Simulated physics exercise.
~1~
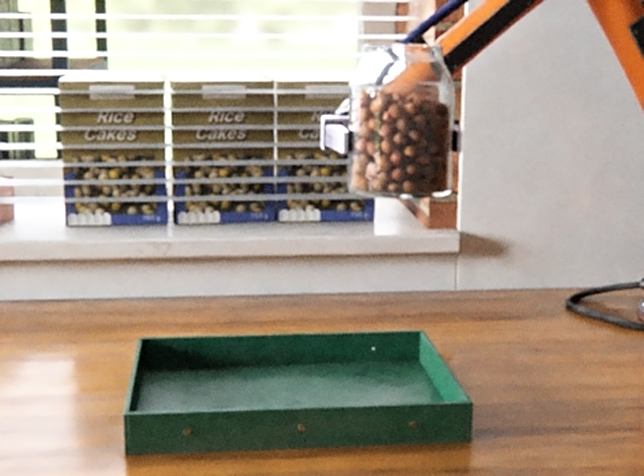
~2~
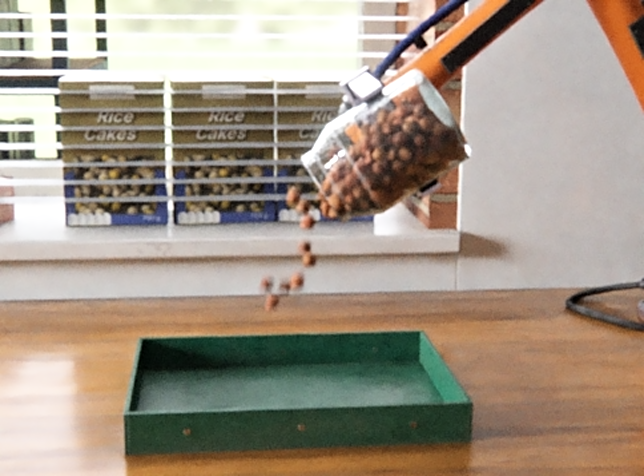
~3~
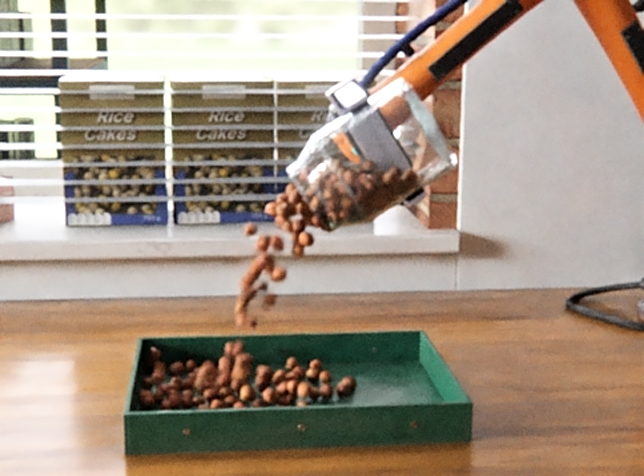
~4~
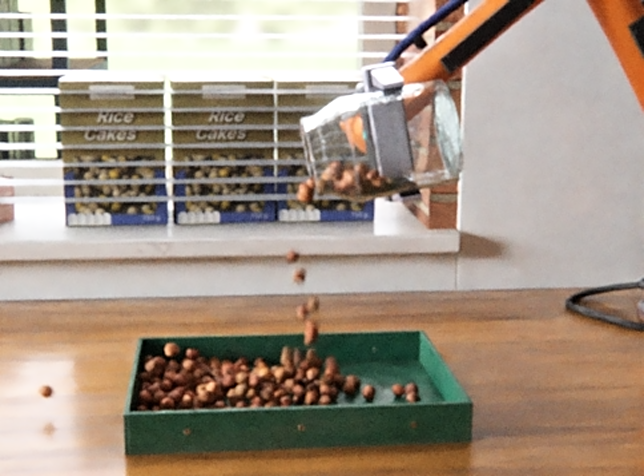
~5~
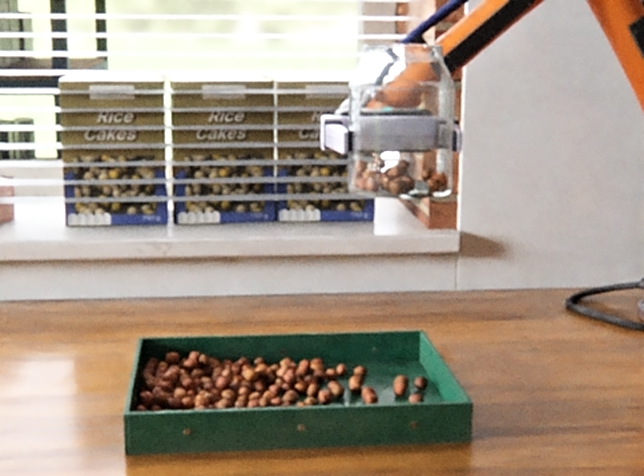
An orange robot arm tips a jar, pours most hazelnuts into a green tray, and rights it.
